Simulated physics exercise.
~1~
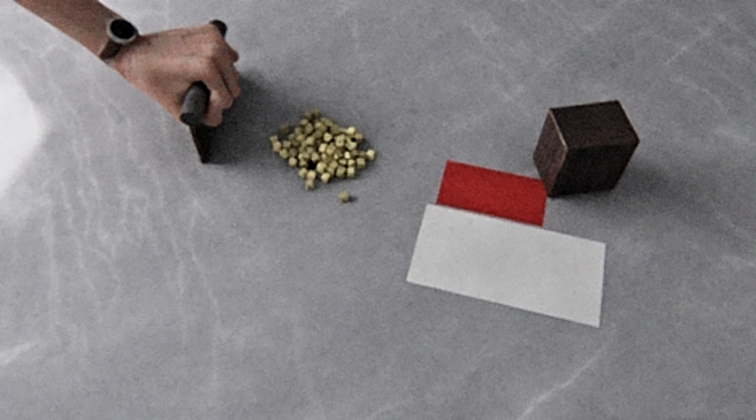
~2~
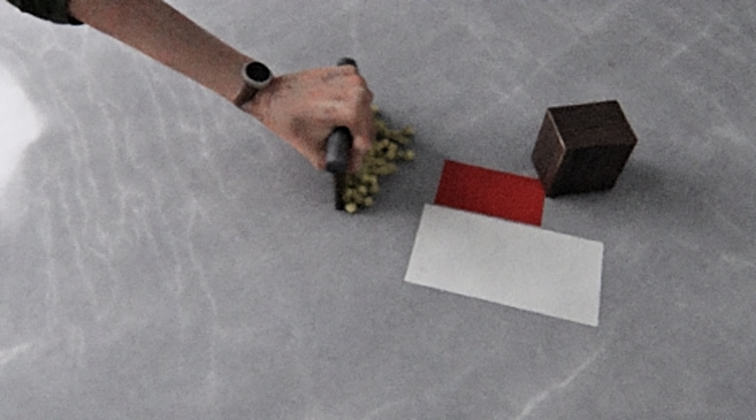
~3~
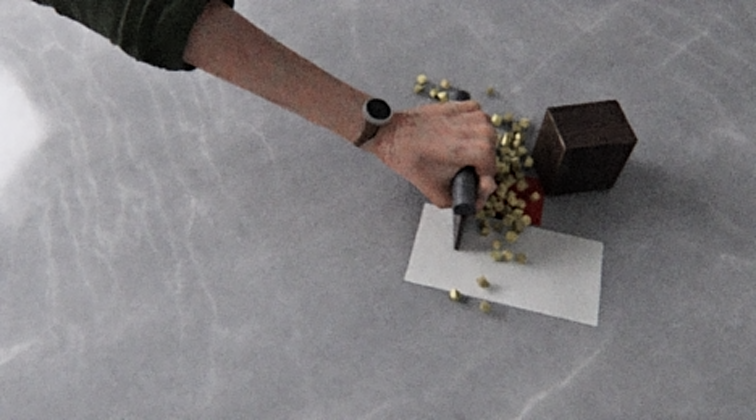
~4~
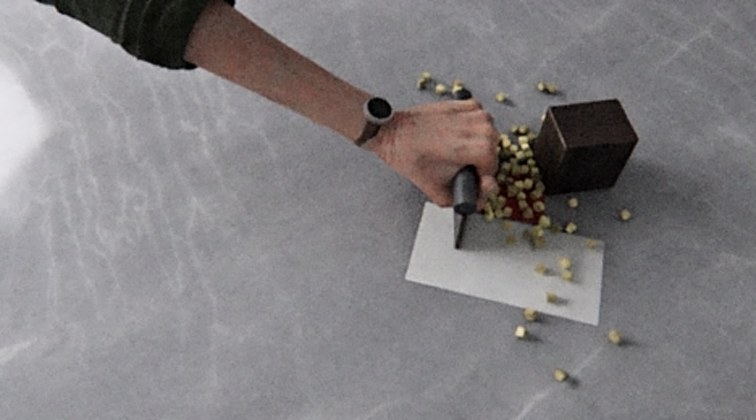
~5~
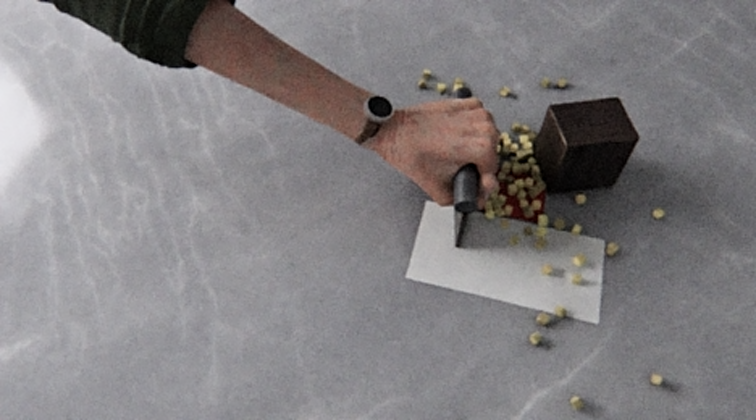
On a grey marbled surface, a hand pushed a dark scraper rightwards into a pile of small pale cubes, driving them over red and white mats toward a dark block, then stopped as some scattered beyond, leaving many bunched by the block and red mat.
